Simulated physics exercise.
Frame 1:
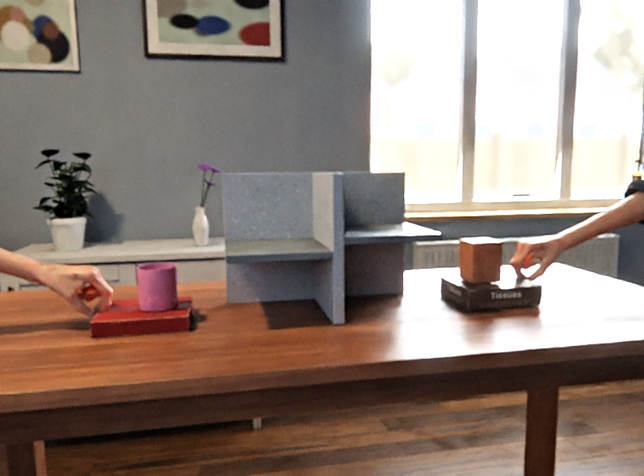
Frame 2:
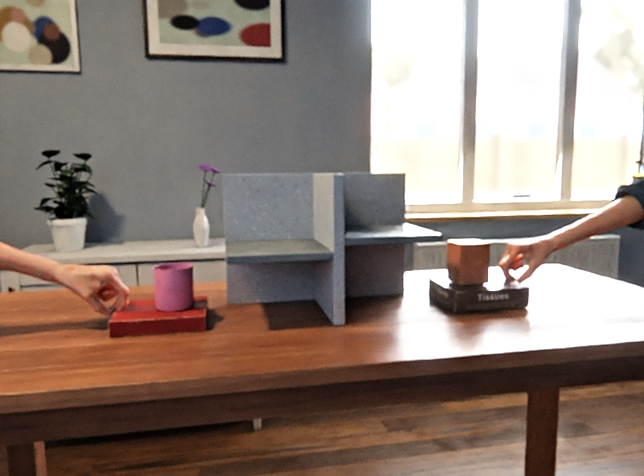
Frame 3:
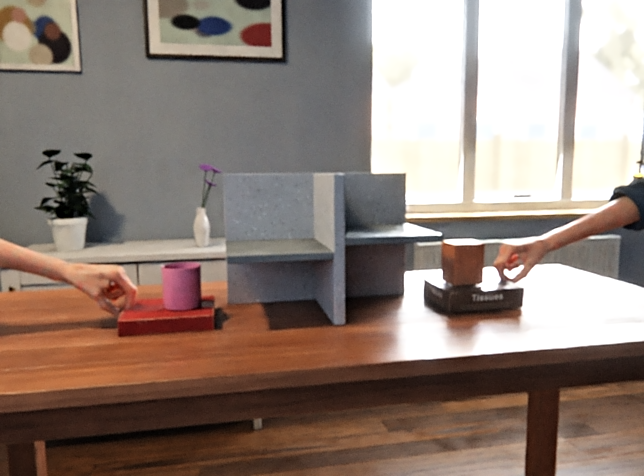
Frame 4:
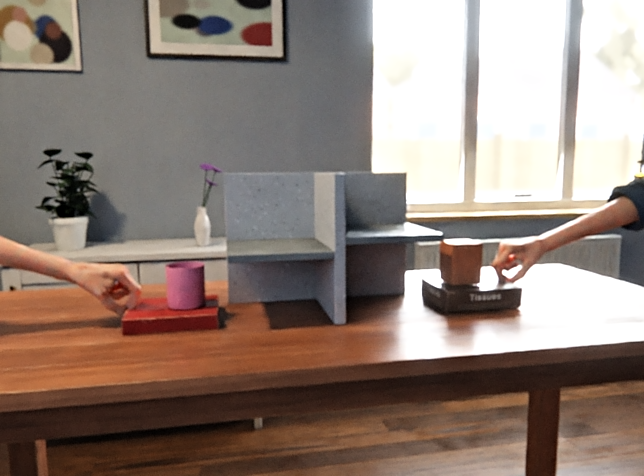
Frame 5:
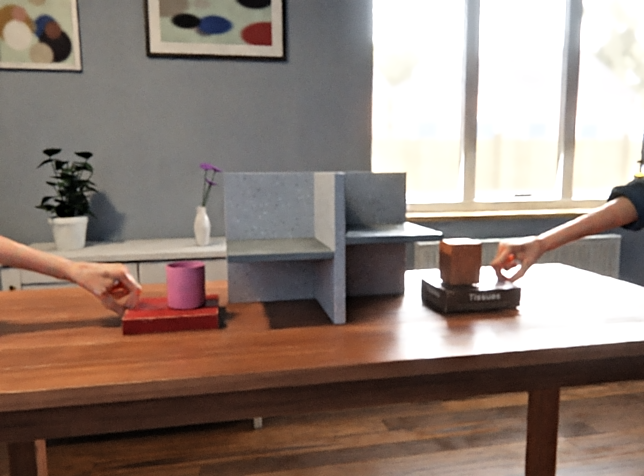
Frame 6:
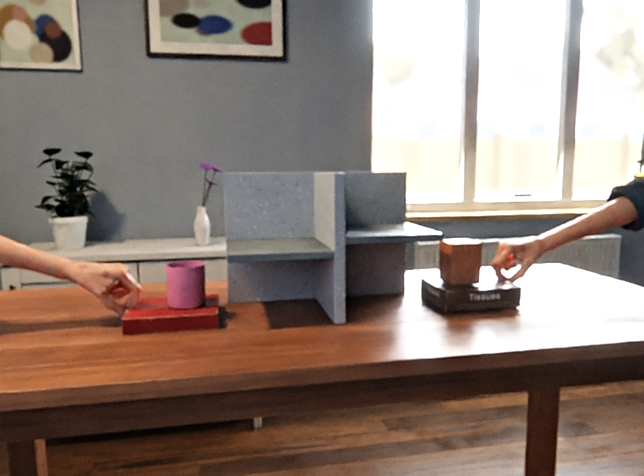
Two hands slid a red box carrying a pink beaker and a dark box carrying an orange-brown block a short way inward from opposite sides of a gray shelved rack, then barely moved.
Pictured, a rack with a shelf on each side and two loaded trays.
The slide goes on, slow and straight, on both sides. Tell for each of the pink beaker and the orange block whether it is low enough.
Pink beaker - low enough. Orange block - low enough.
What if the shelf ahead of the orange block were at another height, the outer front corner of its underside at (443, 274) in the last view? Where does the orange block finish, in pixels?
It finishes near (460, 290).
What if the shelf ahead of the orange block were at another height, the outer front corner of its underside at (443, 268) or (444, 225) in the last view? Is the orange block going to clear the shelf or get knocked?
Well, on the first go it is hit by the shelf, and on the second it goes under freely.
Then, 0.72 s after the last picture, pink beaker riding along near (213, 283); orange block riding along near (441, 263).
Then, 1.32 s after the last picture, pink beaker riding along near (245, 282); orange block riding along near (416, 264).
Then, 1.80 s after the last picture, pink beaker riding along near (269, 281); orange block riding along near (396, 265).
At rest, the pink beaker rides in untouched, near (281, 280); the orange block rides in untouched, near (377, 266).
